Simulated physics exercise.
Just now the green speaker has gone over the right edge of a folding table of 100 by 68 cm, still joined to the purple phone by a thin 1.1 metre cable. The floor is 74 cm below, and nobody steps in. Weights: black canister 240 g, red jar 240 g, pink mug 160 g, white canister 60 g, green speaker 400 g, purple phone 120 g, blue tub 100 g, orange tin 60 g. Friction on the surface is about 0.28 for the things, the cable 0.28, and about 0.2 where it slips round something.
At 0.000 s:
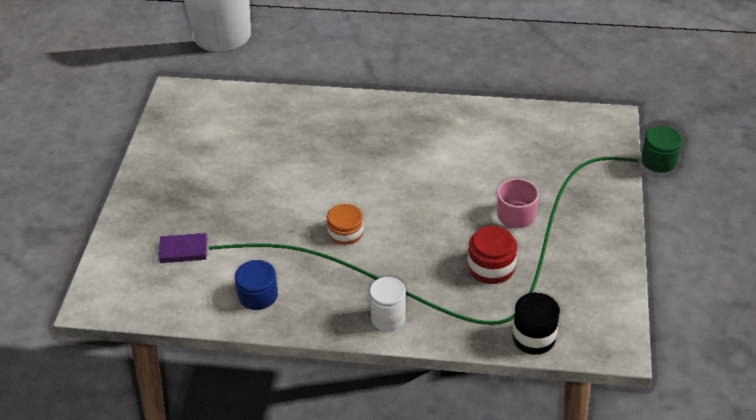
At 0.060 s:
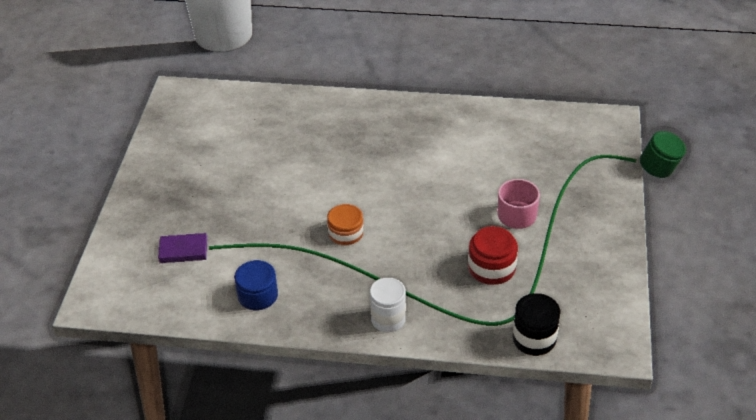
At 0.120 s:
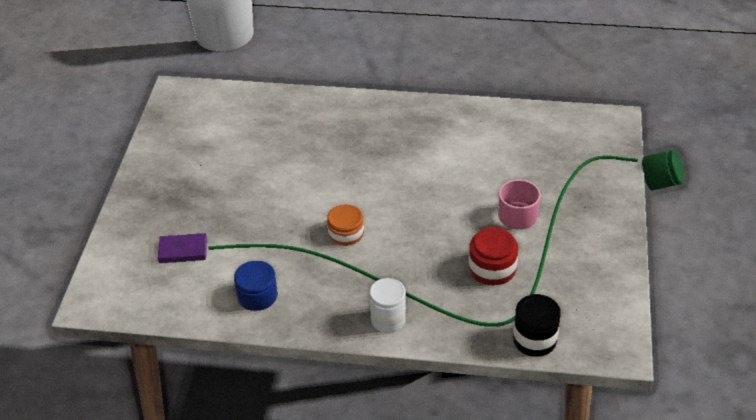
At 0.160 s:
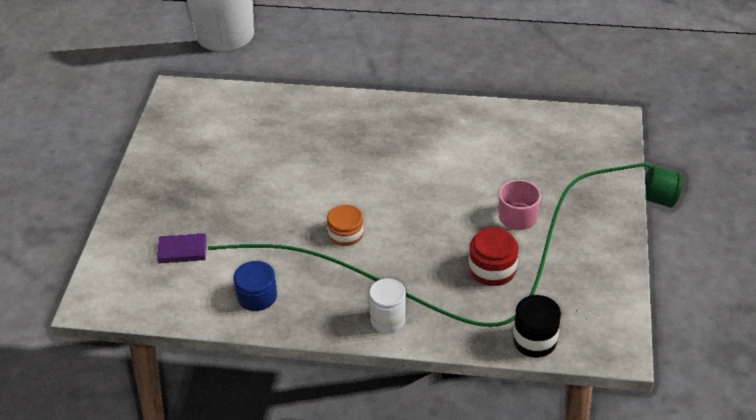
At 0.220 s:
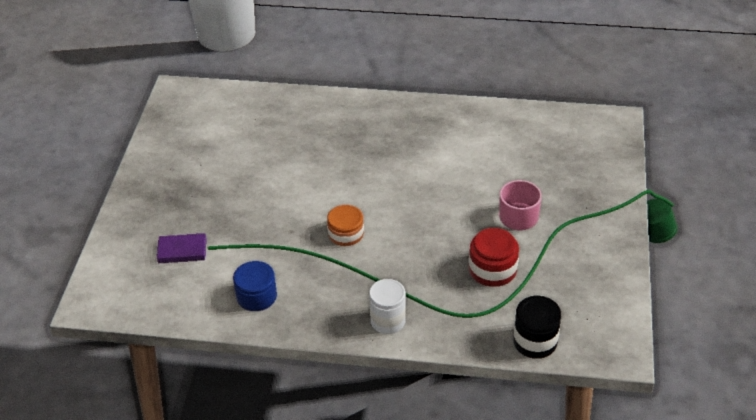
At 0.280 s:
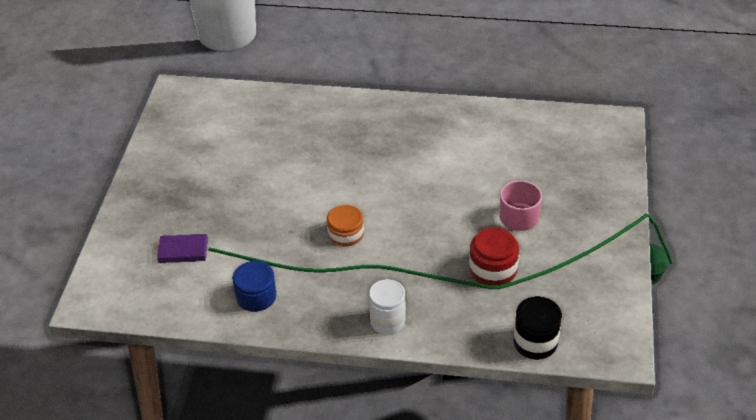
A green container drops past the table's right edge, pulling its cable straighter across the tabletop.
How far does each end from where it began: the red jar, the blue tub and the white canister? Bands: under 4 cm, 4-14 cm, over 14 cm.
In order: The red jar moves a moderate way; the blue tub stays in the low band; the white canister stays in the low band.
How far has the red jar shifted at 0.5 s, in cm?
It has shifted some 9 centimetres from where it began.
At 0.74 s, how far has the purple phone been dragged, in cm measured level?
It has shifted around 80 cm.
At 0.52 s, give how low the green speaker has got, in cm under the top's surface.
I'd say close to 70 centimetres below.
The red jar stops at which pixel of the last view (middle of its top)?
Top at rest: About (491, 206).
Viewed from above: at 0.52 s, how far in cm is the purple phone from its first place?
It sits roughly 42 cm from where it started, seen from above.
By 0.5 s, the cable's tail end at (439, 271); red jar 9 cm off its start, purple phone 42 cm off its start, green speaker over the edge.
By 0.7 s, the cable's tail end at (658, 275); red jar 9 cm off its start, purple phone 80 cm off its start, green speaker over the edge.
By 1.0 s, the cable has left the top; red jar 9 cm off its start at (491, 206), purple phone over the edge, green speaker over the edge.
By 1.2 s, the cable has left the top; red jar 9 cm off its start, purple phone over the edge, green speaker over the edge.
By 2.4 s, the cable has left the top; red jar 9 cm off its start at (491, 206), blue tub 0 cm off its start at (253, 276), white canister 0 cm off its start at (387, 293), purple phone over the edge.
